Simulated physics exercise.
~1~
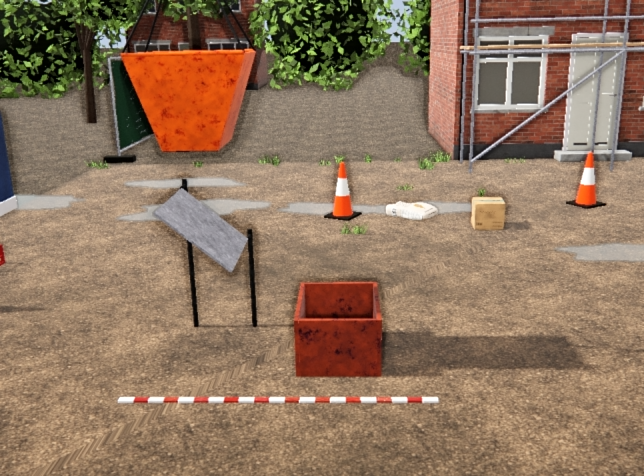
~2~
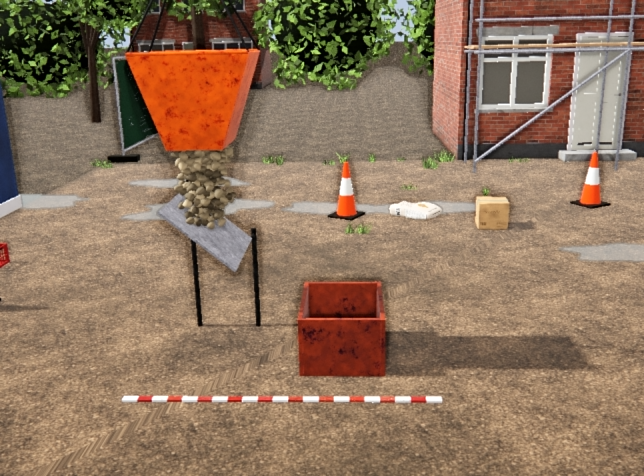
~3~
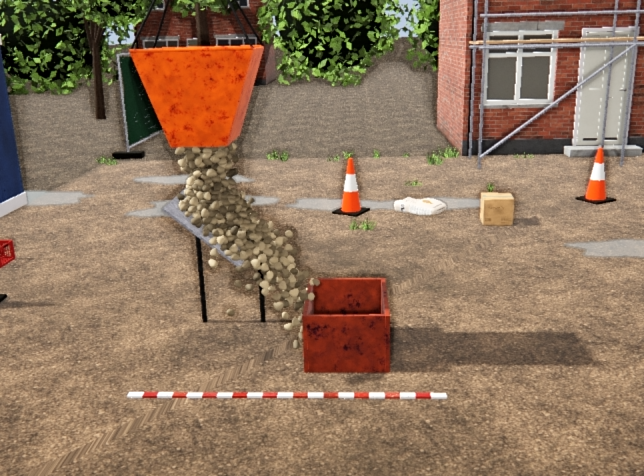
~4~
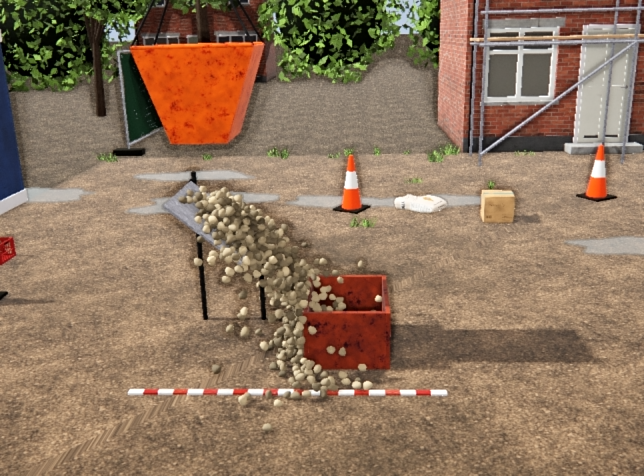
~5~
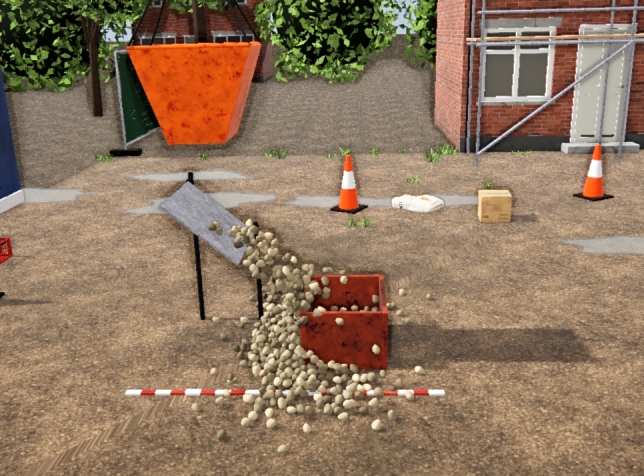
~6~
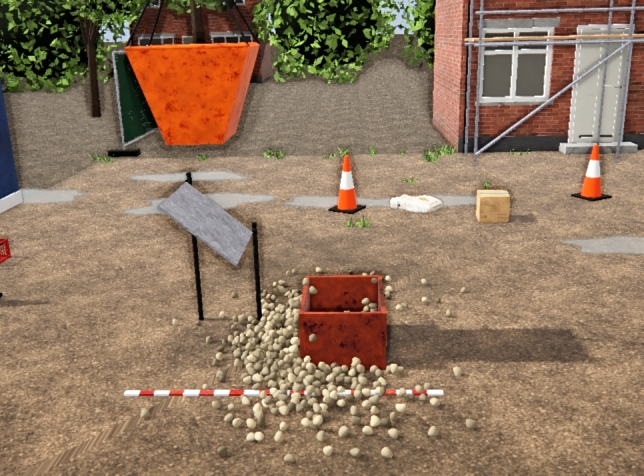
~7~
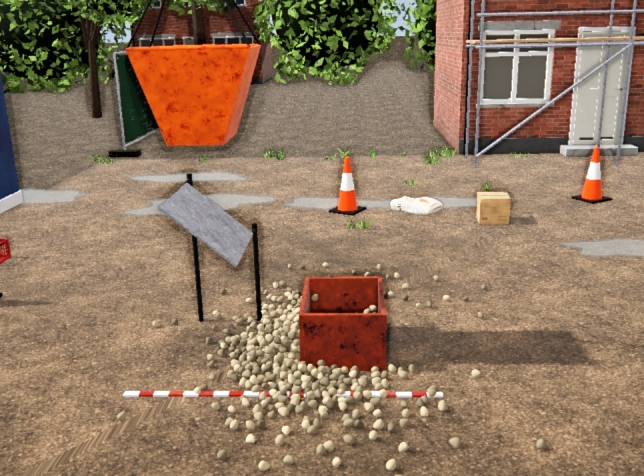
We see an orange skip hanging above a sloping steel plate on a building site as it releases rounded stones, which slide down to the right, spill around a red open bin and scatter, leaving most heaped on the ground to its left and in front, with few inside.
